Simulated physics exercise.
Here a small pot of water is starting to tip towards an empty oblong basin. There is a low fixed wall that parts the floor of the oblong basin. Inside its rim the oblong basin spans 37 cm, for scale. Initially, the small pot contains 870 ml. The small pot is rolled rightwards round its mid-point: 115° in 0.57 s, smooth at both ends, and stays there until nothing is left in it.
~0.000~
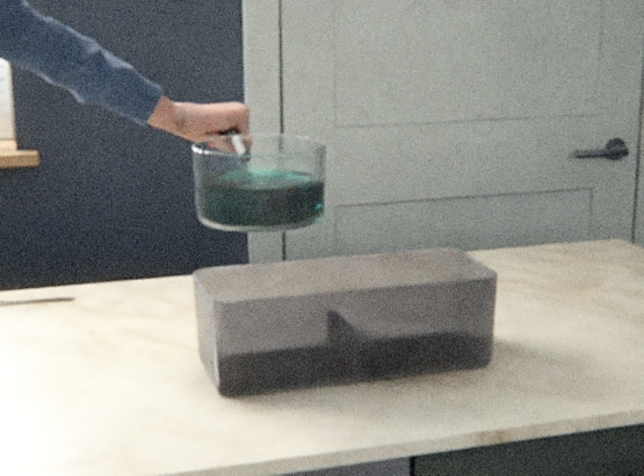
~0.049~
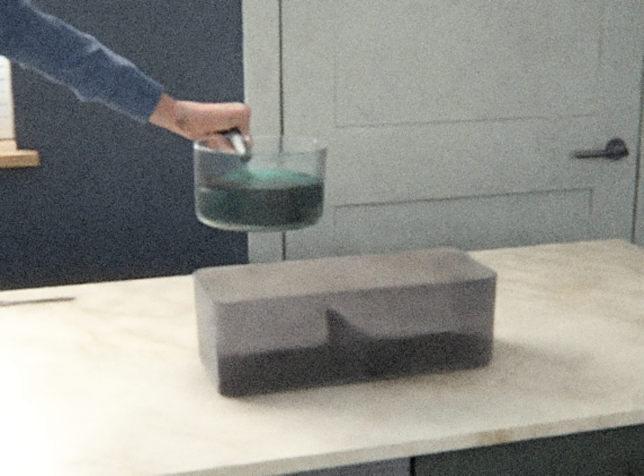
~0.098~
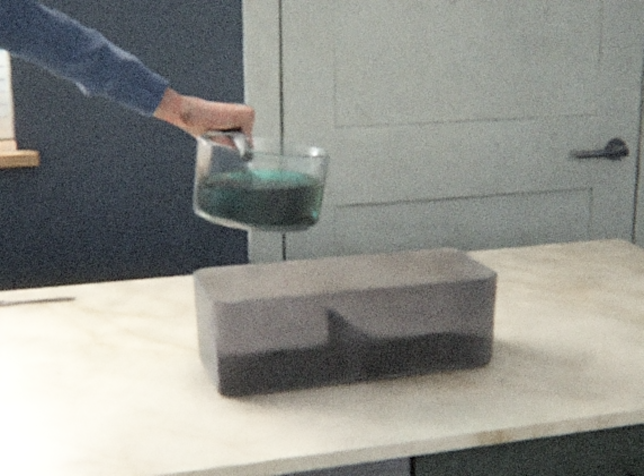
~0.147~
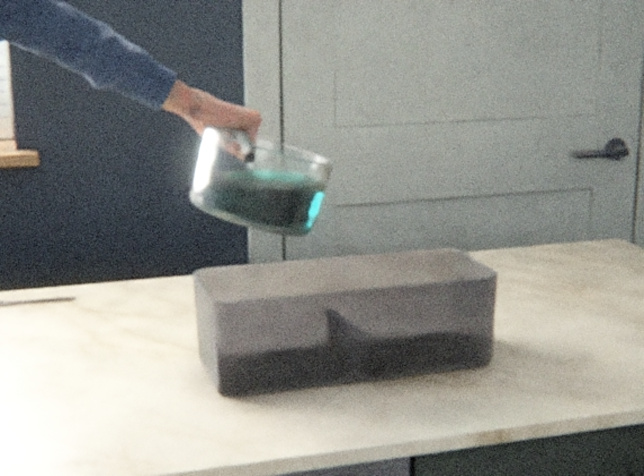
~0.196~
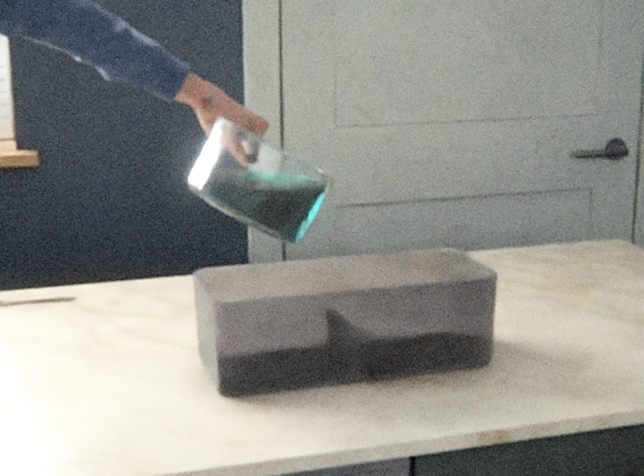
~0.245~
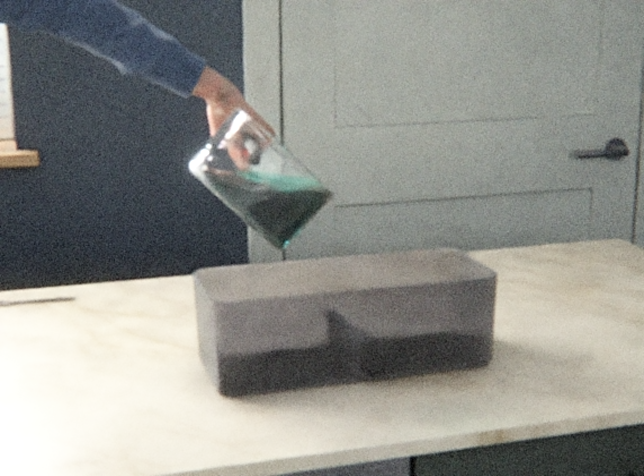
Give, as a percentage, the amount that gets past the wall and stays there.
Past the wall: About 40 %.
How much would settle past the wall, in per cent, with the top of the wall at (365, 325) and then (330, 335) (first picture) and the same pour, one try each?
Roughly 20 per cent, then 60 per cent.
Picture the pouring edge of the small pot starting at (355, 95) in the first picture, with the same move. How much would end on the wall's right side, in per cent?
Result then: Approx. 85 %.
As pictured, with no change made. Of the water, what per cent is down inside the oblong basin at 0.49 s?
Roughly 42 per cent.
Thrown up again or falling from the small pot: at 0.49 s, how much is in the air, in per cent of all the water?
Around 34 percent.
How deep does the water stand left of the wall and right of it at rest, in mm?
I'd expect close to 20 mm on the left and close to 14 mm on the right.
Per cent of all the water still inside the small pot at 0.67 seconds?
Share remaining: Approx. 5 %.
After 0.49 s the tilt is 110° and 24 per cent is still to pour, 16 is left of the wall and 27 right of it.
After 0.67 s the tilt is 115° and 5 per cent is still to pour, 50 is left of the wall and 40 right of it.
After 0.86 s the tilt is 115° and 0 per cent is still to pour, 57 is left of the wall and 39 right of it.
After 1.07 s the tilt is 115° and 0 per cent is still to pour, 58 is left of the wall and 40 right of it.
In the end 58 per cent lies left of the wall, 40 right of it and 2 outside.
